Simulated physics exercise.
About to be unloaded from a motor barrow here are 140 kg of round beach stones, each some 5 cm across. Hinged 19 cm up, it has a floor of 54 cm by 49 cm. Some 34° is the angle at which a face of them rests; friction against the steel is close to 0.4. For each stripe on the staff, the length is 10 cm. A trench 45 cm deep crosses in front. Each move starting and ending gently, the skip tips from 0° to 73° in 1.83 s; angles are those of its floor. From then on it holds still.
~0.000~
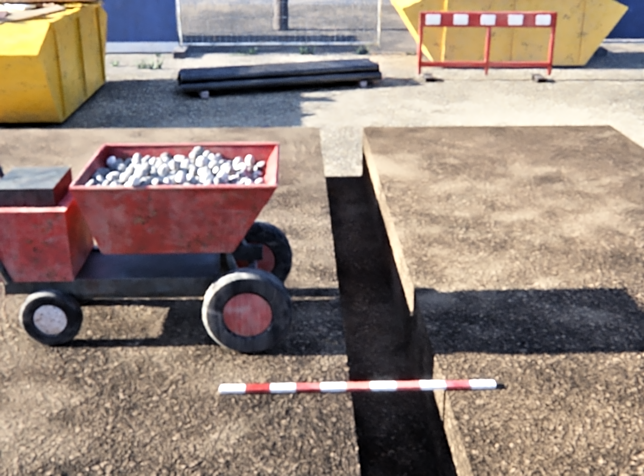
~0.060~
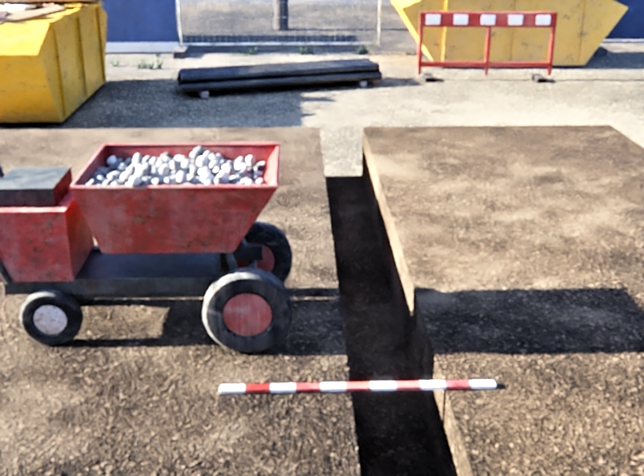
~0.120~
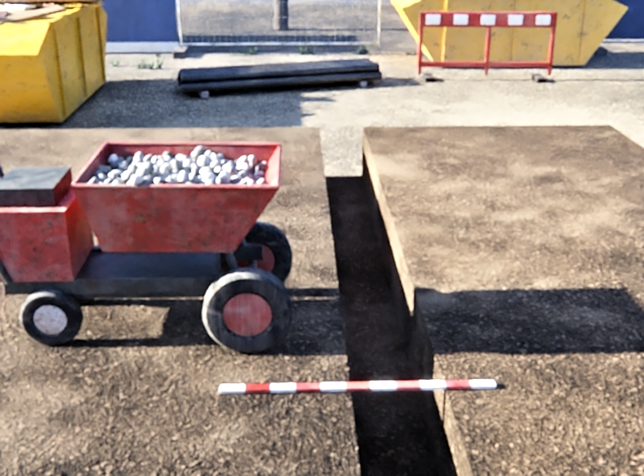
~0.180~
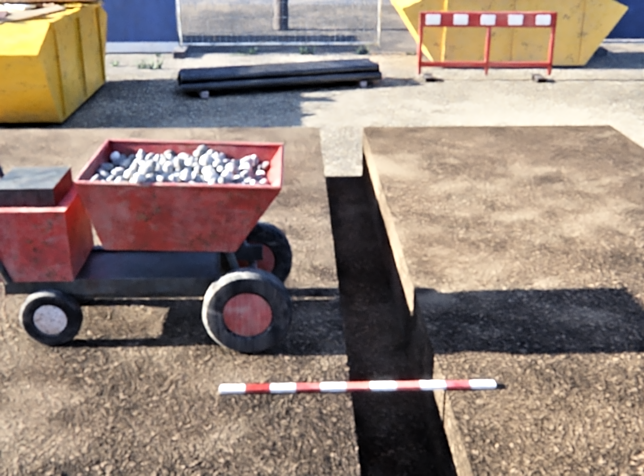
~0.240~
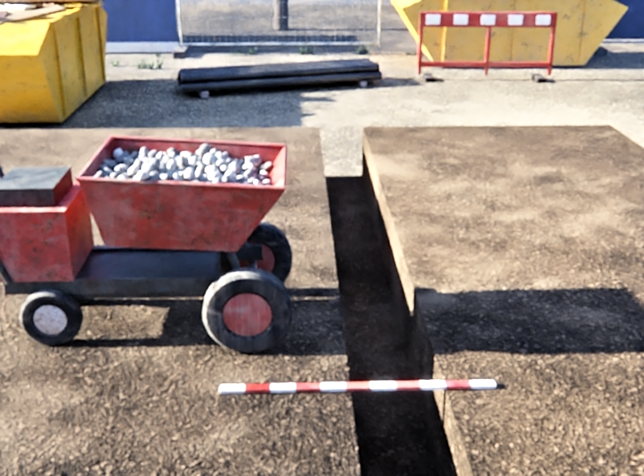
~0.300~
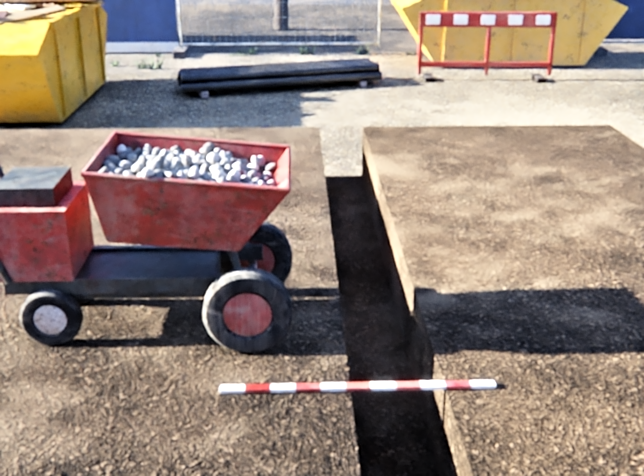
A red motor barrow standing beside a narrow trench, its skip of round grey stones tilting slightly toward the right.
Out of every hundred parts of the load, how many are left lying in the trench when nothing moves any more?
Around 63 in every hundred.
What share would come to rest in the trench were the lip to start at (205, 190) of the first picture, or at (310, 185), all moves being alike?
100 % and 30 %.
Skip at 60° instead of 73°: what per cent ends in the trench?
About 50%.
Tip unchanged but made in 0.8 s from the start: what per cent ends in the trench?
Roughly 45 per cent.
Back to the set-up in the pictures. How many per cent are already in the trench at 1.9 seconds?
Approx. 30 % of the load.
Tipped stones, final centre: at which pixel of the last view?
Around (407, 378).
After 1.4 s the floor is at 61°; 98 % in the skip, 2 % in the trench; the foremost stones are at (406, 261).
After 1.9 s the floor is at 73°; 40 % in the skip, 32 % in the trench, 29 % past the trench; the foremost stones are at (545, 313).
After 2.3 s the floor is at 73°; 19 % in the skip, 44 % in the trench, 38 % past the trench; the foremost stones are at (608, 314).
After 4.2 s the floor is at 73°; 0 % in the skip, 63 % in the trench, 37 % past the trench; the foremost stones are at (639, 315).
